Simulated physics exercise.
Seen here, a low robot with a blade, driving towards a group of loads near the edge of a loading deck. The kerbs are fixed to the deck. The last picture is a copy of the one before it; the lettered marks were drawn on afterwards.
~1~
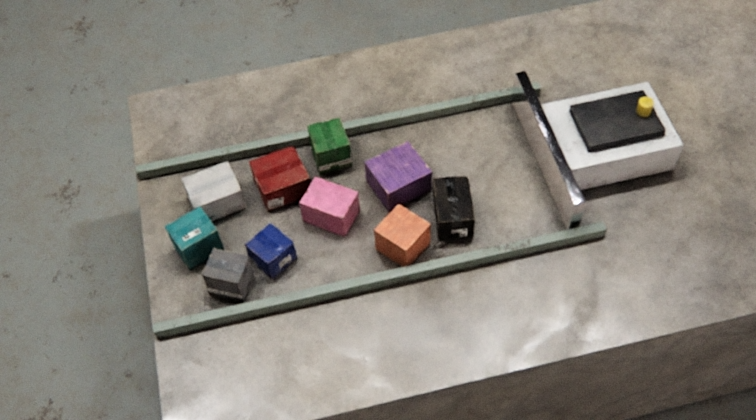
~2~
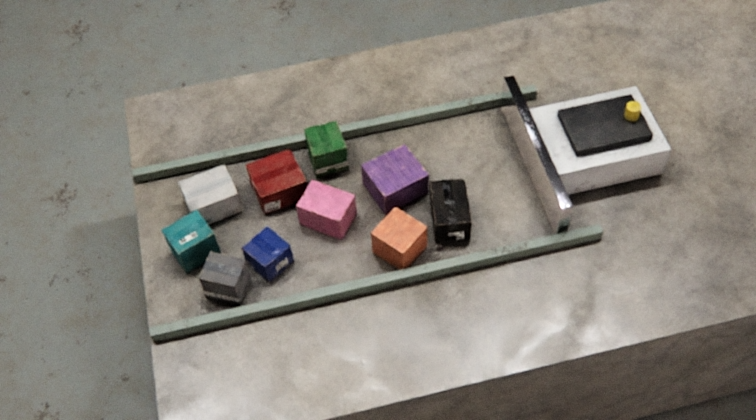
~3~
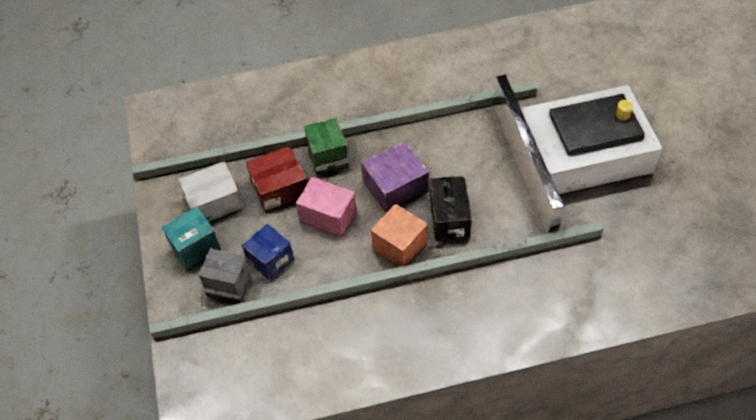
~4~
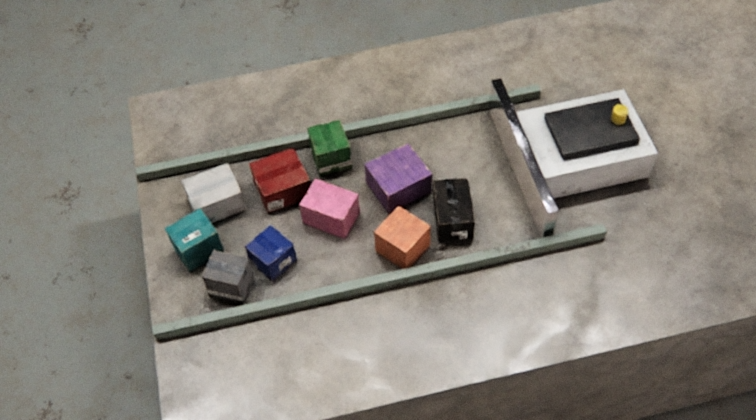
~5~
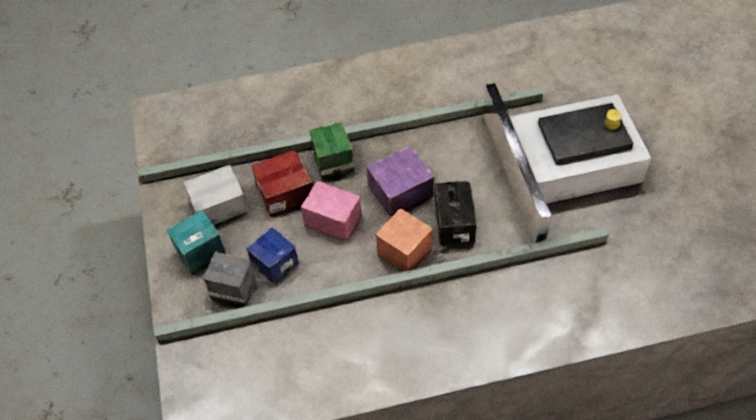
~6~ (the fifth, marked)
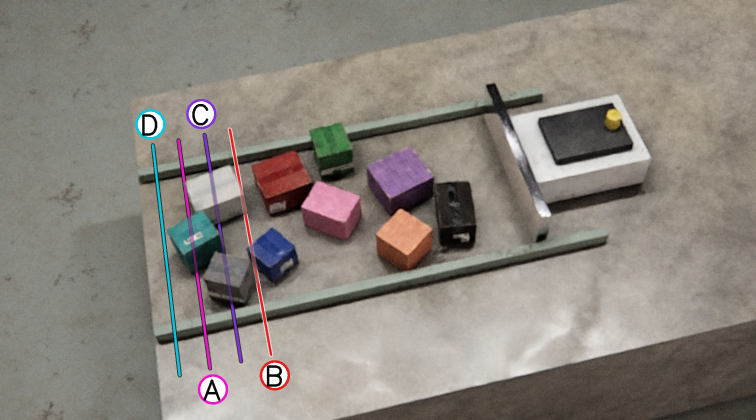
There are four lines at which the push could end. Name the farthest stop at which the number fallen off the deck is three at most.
B.
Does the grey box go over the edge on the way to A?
Yes.
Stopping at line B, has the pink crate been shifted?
Yes.
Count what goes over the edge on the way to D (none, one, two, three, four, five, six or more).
Six or more.
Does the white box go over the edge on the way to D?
Yes.
On the marked copy, A at (193, 244); B at (249, 232); C at (221, 238); D at (165, 250).
Following B. Soon after the start, robot (484, 153); orange crate (368, 245); black parcel (408, 224).
Later, robot (388, 174); turquoise parcel (190, 243); white box (190, 199).
In the end, robot (313, 189); white box over the edge; turquoise parcel over the edge; two fallen.
As for the rest, A drops seven; C drops four; D drops nine.
